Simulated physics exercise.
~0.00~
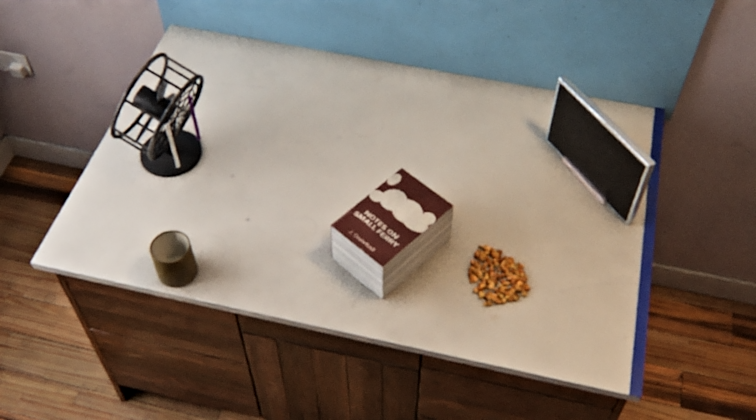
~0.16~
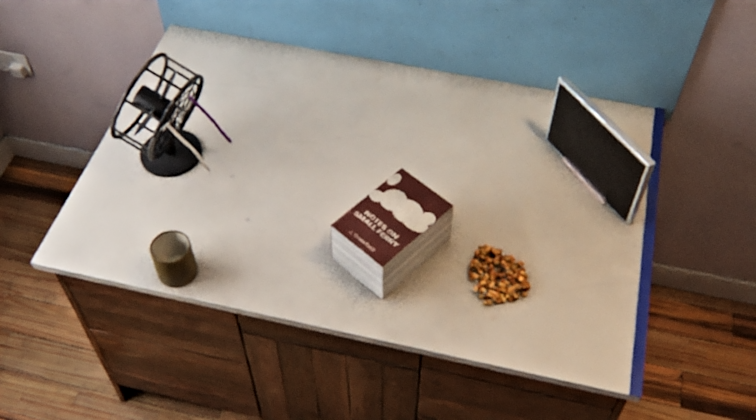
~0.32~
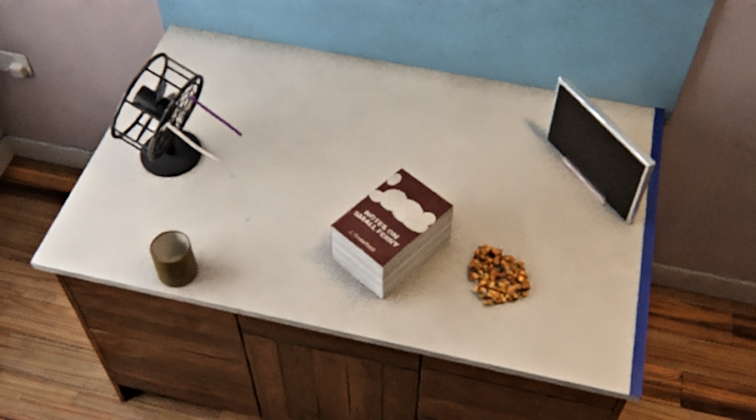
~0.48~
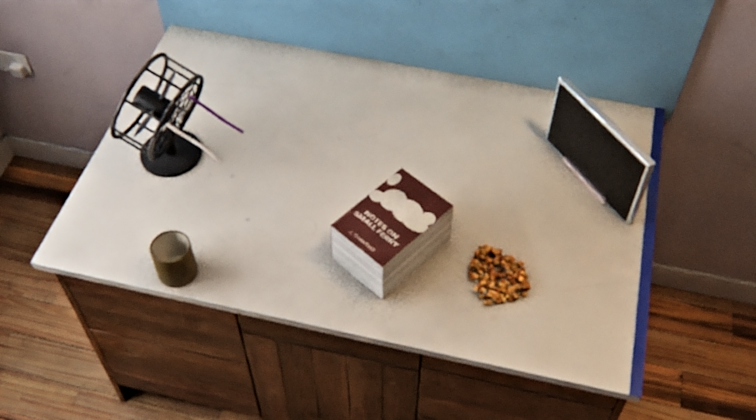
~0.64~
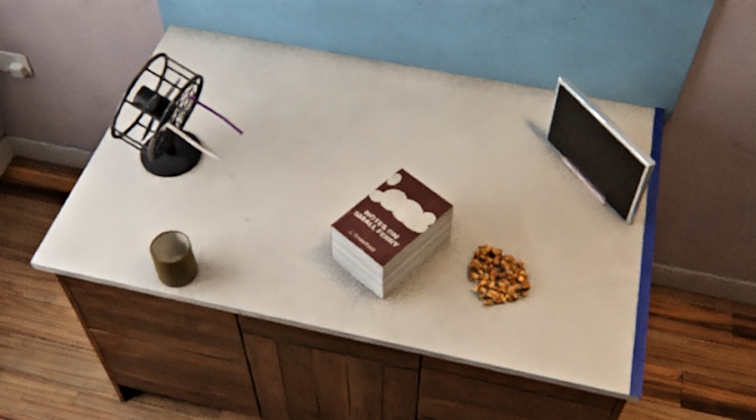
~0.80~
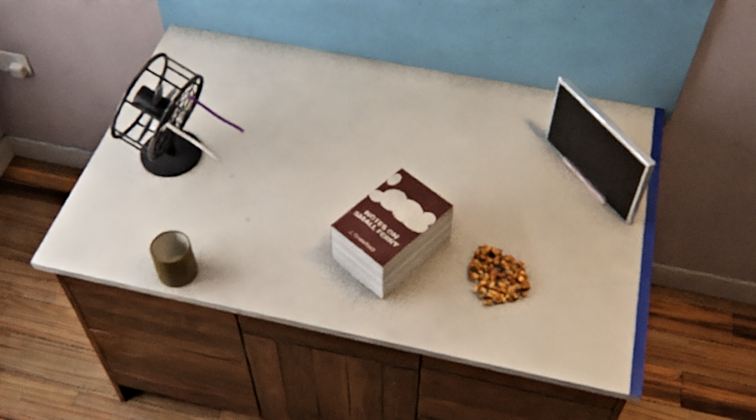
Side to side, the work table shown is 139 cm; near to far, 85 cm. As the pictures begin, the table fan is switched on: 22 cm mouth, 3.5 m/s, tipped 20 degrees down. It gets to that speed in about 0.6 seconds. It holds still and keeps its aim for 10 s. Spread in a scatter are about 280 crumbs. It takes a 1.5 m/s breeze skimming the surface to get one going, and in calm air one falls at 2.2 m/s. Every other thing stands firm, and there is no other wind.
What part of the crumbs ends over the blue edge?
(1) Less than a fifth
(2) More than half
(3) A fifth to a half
Less than a fifth.
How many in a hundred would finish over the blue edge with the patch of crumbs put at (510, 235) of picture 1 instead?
It would come to some 5 in a hundred.
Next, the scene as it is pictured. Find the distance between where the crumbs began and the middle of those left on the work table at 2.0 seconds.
About 0 cm.
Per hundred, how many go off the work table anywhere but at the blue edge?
That lands at some 0 %.
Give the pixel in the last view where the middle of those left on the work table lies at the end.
Look near pixel (474, 259) of the last view.
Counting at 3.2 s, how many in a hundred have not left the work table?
Close to 100 in a hundred are still there.
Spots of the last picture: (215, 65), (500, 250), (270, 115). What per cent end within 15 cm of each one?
First spot near 0 %, second near 90 %, third near 0 %.
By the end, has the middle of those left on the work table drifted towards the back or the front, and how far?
I'd say toward the rear end, by something like 5 centimetres.
After 2.0 s, 99 % are on the move or not yet settled, 0 % are over the blue edge; the middle of those still in play is near (497, 274).
After 3.2 s, 98 % are on the move or not yet settled, 0 % are over the blue edge; the middle of those still in play is near (492, 270).
After 5.5 s, 89 % are on the move or not yet settled, 1 % are over the blue edge; the middle of those still in play is near (484, 266).
After 10.0 s, at the end, 4 % are over the blue edge; the middle of those still in play is near (474, 259).
